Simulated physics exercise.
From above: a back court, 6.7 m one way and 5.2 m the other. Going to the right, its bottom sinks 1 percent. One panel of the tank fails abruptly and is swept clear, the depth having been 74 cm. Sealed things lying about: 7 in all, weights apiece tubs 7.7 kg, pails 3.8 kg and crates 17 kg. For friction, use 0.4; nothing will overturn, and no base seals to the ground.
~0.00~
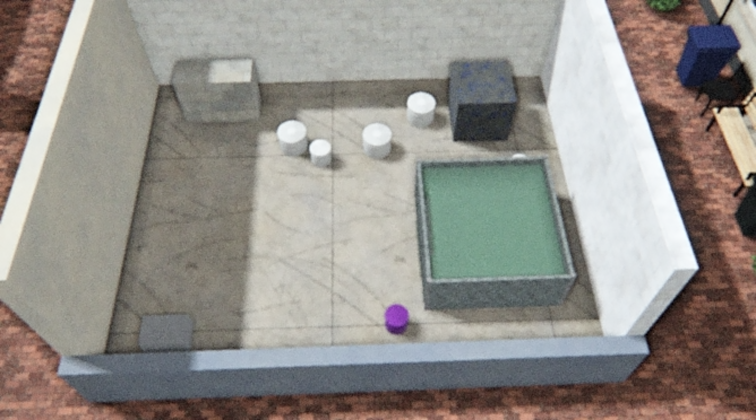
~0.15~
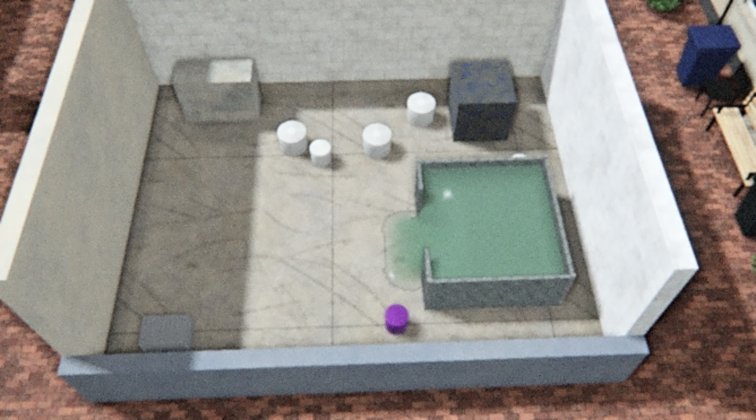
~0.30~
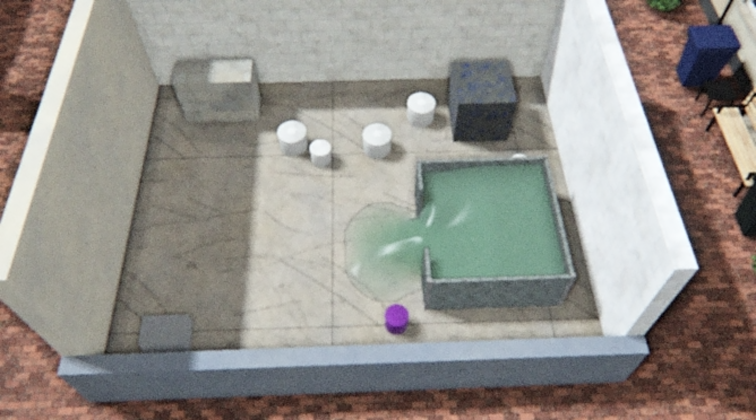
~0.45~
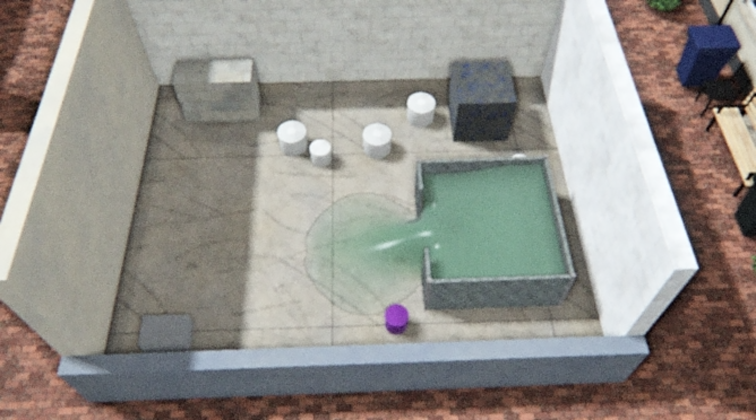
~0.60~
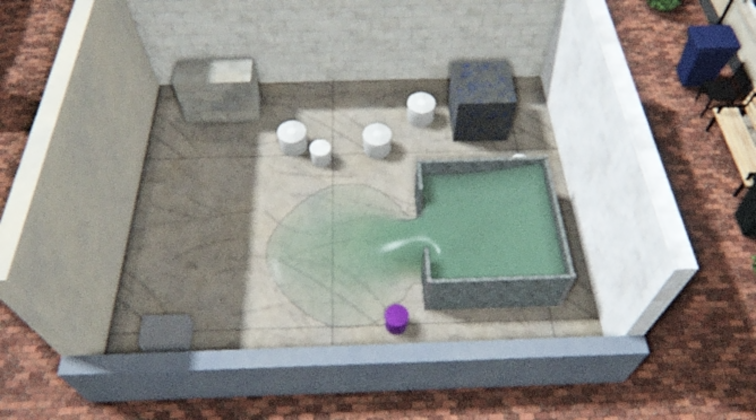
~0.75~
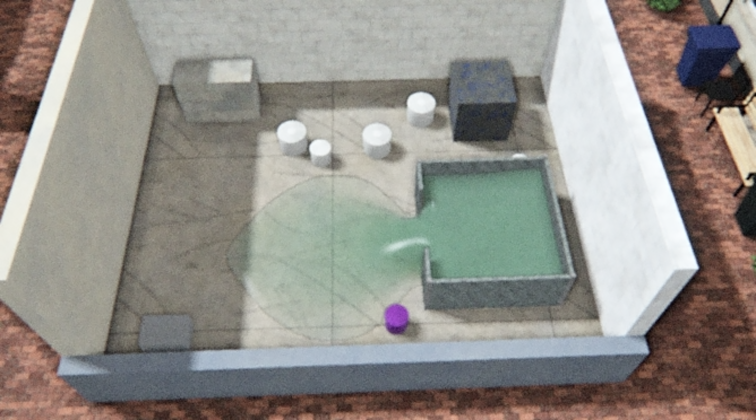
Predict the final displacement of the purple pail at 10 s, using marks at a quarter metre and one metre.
The outcome will be a medium move.
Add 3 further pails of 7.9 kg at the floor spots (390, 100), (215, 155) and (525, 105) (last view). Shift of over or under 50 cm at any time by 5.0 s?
Within it, beyond it, within it.
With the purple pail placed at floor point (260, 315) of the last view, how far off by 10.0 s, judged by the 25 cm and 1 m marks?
It goes a modest distance.
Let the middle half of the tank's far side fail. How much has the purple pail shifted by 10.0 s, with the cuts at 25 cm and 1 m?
Outcome for the purple pail: It is borne far off.
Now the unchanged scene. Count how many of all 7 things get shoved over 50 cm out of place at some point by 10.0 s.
The tally stands at 6.
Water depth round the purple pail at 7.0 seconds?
The depth there is around 3 cm.
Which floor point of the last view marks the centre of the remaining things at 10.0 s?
Roughly at (447, 200).
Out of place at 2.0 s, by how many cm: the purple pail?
Roughly 0 cm by then.
After 2.0 s the purple pail is near (397, 315), 0.0 m from its start, aground; 1 afloat.
After 4.5 s the purple pail is near (397, 315), 0.0 m from its start, aground; 3 afloat.
After 7.0 s the purple pail is near (407, 310), 0.2 m from its start, aground; 3 afloat.
After 10.0 s the purple pail is near (430, 312), 0.4 m from its start, aground; 5 afloat.
